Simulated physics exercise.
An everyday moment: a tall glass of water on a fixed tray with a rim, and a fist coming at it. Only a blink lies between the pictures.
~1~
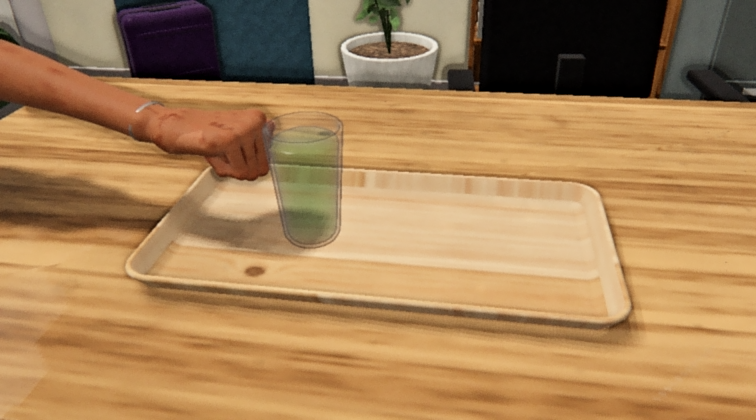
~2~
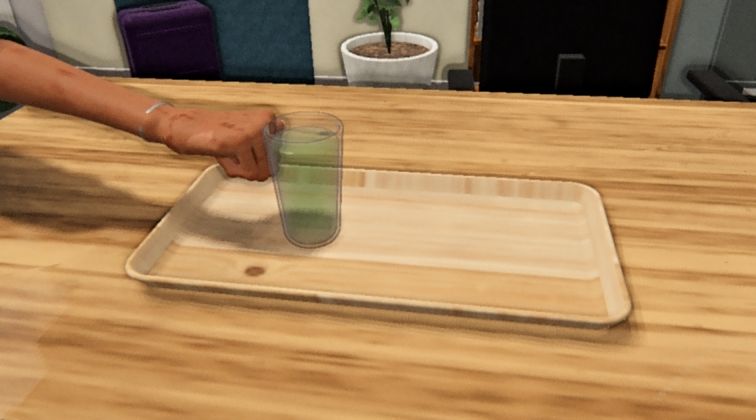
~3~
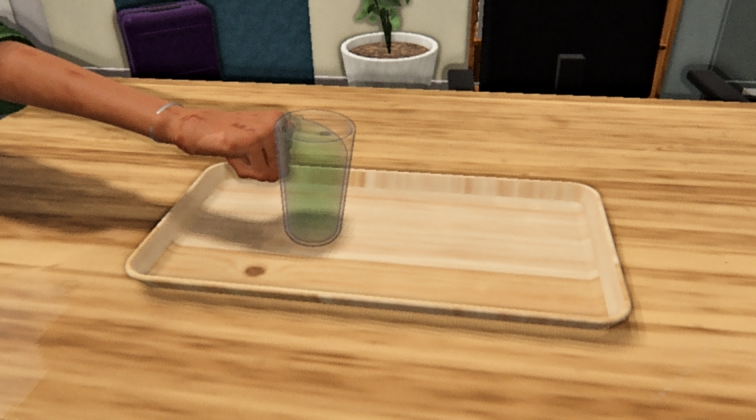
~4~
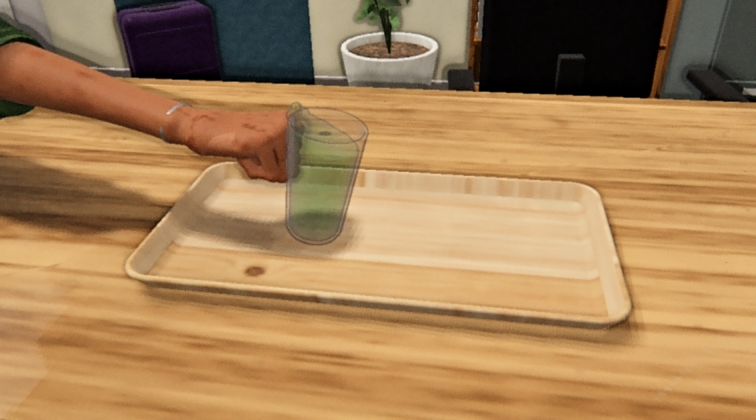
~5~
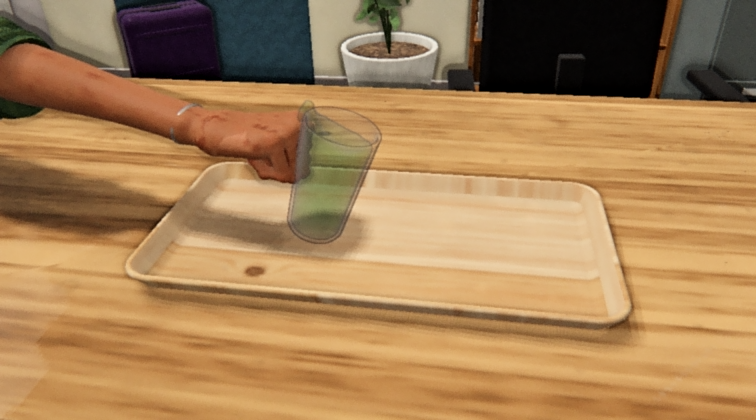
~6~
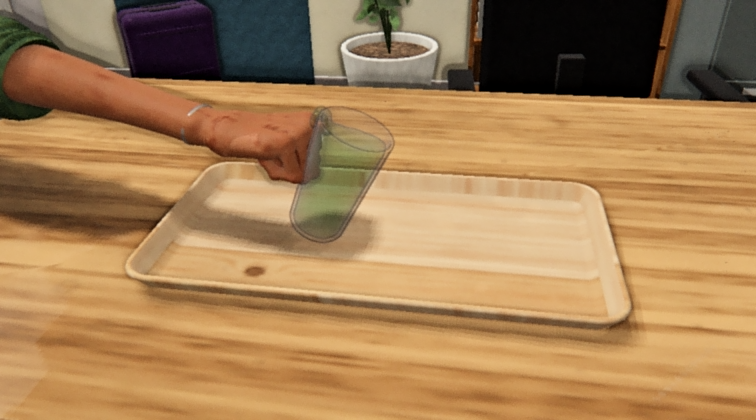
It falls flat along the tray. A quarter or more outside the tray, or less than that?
As it turns out, over a quarter gets off the tray.
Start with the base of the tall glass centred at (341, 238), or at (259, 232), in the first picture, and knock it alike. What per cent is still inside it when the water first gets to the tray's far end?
Near 70 % and 50 %.
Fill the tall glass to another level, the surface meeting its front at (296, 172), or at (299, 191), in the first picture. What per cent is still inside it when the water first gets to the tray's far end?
First some 65, then 70 per cent.
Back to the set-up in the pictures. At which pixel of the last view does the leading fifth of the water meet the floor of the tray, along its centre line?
Close to (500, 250).
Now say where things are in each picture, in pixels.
In the first frame, tilt 0°; right rim (340, 130); surface from (273, 136) to (339, 140); the tray's far rim is at (611, 244); the tray is clear ahead.
In the second frame, tilt 0°; right rim (340, 130); surface from (273, 136) to (339, 139).
In the third frame, tilt 6°; right rim (353, 132); surface from (283, 122) to (341, 144).
In the fourth frame, tilt 11°; right rim (365, 136); surface from (294, 114) to (360, 149); 1 per cent is over the edge.
In the fifth frame, tilt 18°; right rim (379, 140); surface from (306, 138) to (373, 147); 1 per cent is over the edge.
In the sixth frame, tilt 24°; right rim (392, 146); surface from (312, 149) to (387, 144); 1 per cent is over the edge.
A moment on, the tall glass is falling and 94 per cent is in the glass, 0 on the tray and 6 above or beyond its rim.
Next, the tall glass lies on its side and 64 per cent is in the glass, 25 on the tray and 11 above or beyond its rim.
Then the tall glass lies on its side and 35 per cent is in the glass, 45 on the tray and 20 above or beyond its rim.
Later the tall glass lies on its side and 18 per cent is in the glass, 37 on the tray and 45 above or beyond its rim.
At rest 55 per cent is held by tray and glass, 45 is off the tray.
